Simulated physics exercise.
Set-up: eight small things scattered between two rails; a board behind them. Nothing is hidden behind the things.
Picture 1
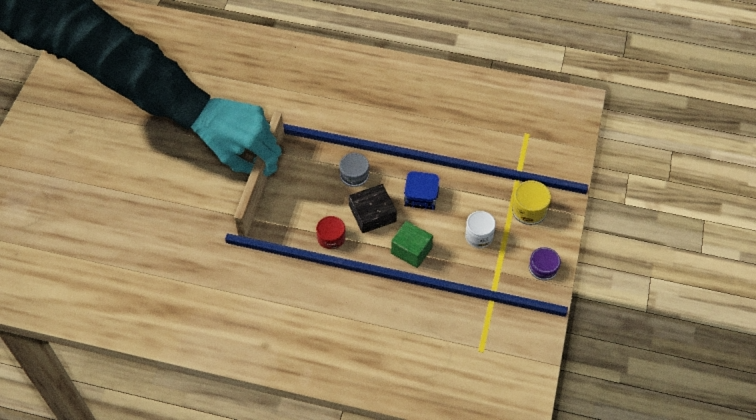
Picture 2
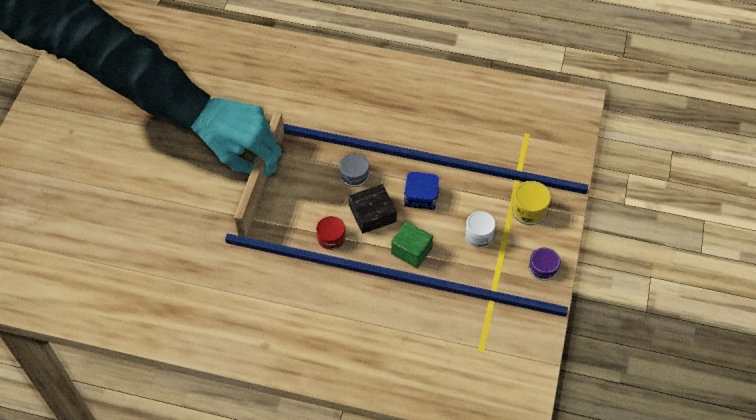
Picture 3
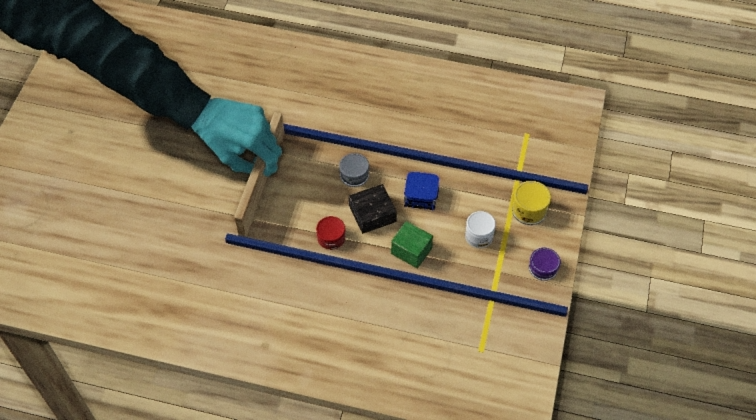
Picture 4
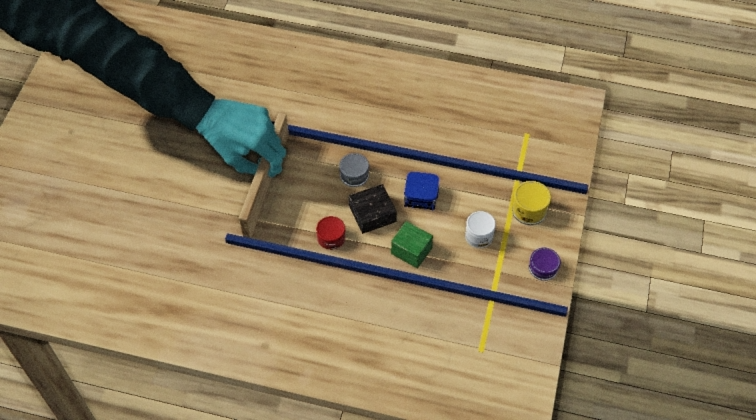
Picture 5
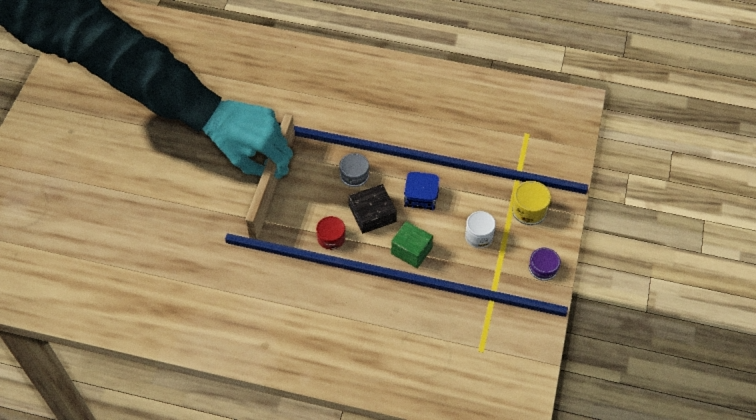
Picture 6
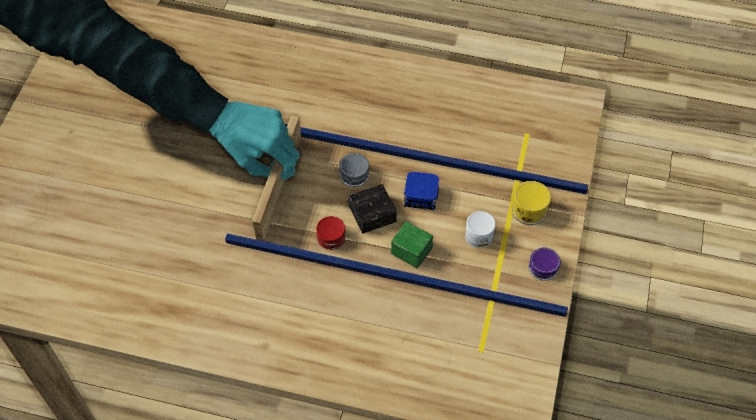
A teal-gloved hand in a dark sleeve, reaching in from the upper left, holds a small wooden board upright on a wooden table seen from above at an angle, over a plank floor. Between two blue rails lie grey, red, black, blue, green and white objects, with yellow and purple ones right of a yellow line. After staying still, the hand slides the board slightly right; all else, camera included, stays put.
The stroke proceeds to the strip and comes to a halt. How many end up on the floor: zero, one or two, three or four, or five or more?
One or two.
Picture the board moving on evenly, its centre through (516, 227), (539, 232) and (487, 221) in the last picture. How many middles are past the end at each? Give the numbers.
In order, that gives 2, then 5, then 0.
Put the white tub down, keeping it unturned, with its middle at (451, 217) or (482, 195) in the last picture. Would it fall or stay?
Taking the two spots in turn, it stays put and then stays put.
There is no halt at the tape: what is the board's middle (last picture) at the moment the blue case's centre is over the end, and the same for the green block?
About (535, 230), and (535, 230) for the other.
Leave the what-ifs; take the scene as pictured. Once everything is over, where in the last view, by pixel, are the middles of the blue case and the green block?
Blue case: (556, 215); green block: (541, 275).
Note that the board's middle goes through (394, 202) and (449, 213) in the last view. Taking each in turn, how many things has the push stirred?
The counts are 5 and 7.
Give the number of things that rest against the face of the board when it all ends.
3 in contact.
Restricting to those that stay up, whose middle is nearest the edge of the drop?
Nearest at the end: The purple pot.
Soon after, none off yet; purple pot at rest near (544, 264); yellow tin at rest near (531, 203); white tub at rest near (480, 230).
At rest, the number that fall off is one or two; fallen, yellow tin.
